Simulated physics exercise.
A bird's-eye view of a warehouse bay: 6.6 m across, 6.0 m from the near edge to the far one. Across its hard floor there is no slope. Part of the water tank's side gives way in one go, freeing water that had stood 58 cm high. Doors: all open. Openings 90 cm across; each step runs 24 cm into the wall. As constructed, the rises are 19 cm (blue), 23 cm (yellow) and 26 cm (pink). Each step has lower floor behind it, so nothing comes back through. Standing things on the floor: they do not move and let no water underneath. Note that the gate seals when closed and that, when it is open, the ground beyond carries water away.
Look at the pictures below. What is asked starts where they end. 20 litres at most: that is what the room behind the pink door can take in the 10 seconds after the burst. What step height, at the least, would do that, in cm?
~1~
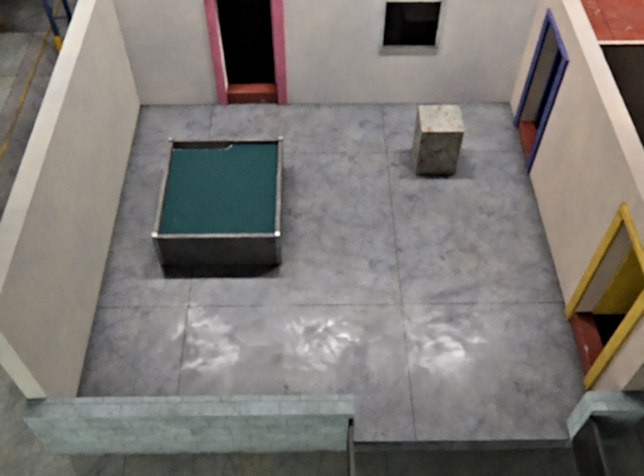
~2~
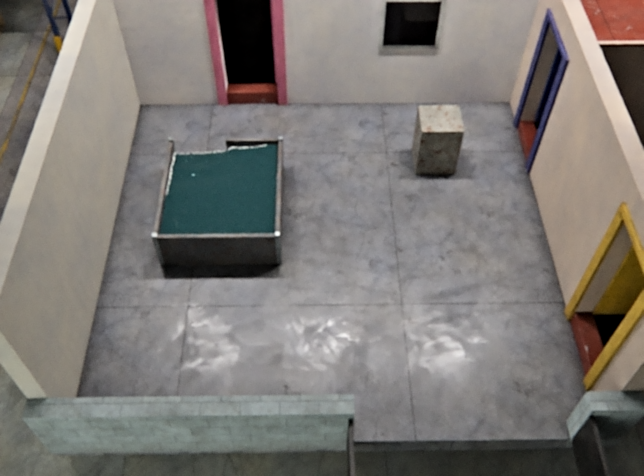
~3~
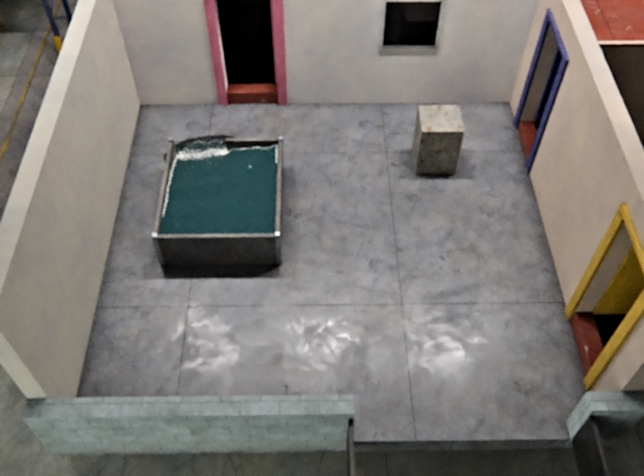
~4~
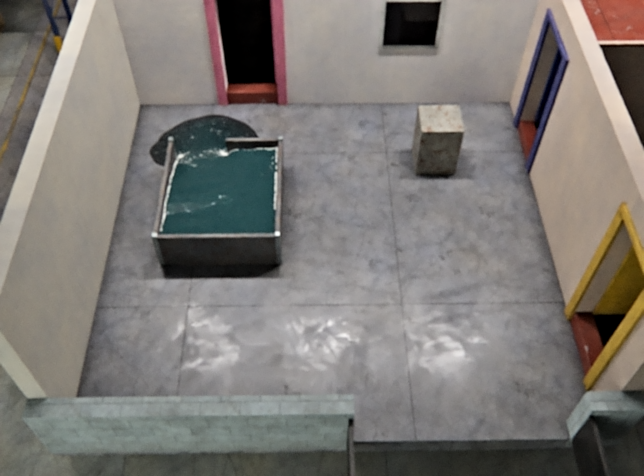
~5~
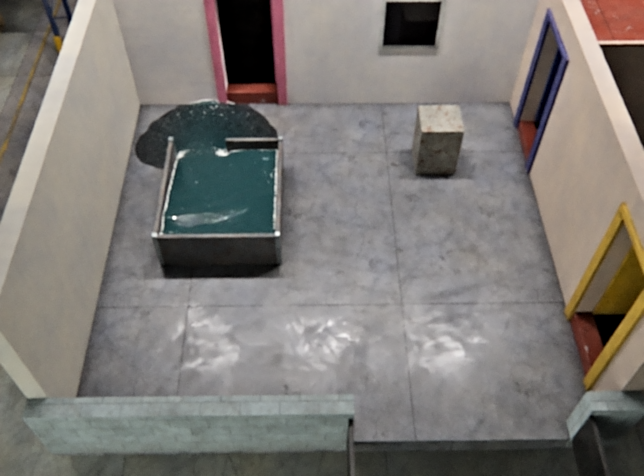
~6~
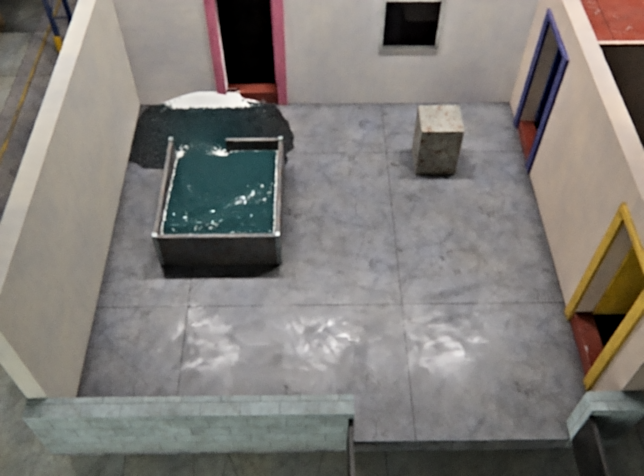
Roughly 21 cm at minimum.
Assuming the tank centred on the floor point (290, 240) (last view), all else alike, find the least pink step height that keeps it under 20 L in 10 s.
Then roughly 21 cm.
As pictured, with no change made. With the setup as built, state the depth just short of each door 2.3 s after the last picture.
Depths, in cm - blue: 0, yellow: 0, pink: 18.
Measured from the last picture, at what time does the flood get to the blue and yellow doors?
Times: Blue = 2.6 s, yellow = 5.5 s.
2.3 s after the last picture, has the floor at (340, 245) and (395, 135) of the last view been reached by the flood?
Bone dry, then submerged.
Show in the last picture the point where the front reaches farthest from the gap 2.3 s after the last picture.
I'd put the front's tip around (505, 104).
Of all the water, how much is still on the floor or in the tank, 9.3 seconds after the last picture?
Some 94 %.
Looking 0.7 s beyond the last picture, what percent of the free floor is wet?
Around 10 per cent of the floor.
Then, 0.7 s after the last picture water covers 10 % of the floor, deepest (44 cm) near (141, 106); 24 cm at the pink door, 0 litres in over its 26 cm step.
Then, 2.3 s after the last picture water covers 35 % of the floor, deepest (26 cm) near (139, 113); 18 cm at the pink door, 4 litres in over its 26 cm step.
Then, 9.3 s after the last picture water covers 95 % of the floor, deepest (8 cm) near (551, 381); 6 cm at the pink door, 4 litres in over its 26 cm step.
At the pink door as built, the water peaked near 25 cm, 0.9 s after the last picture.
With a step of 18.5 cm, 36 litres would have come in within the 10 s; with 25 cm, 6 litres. So under 20 litres takes about 21 cm.
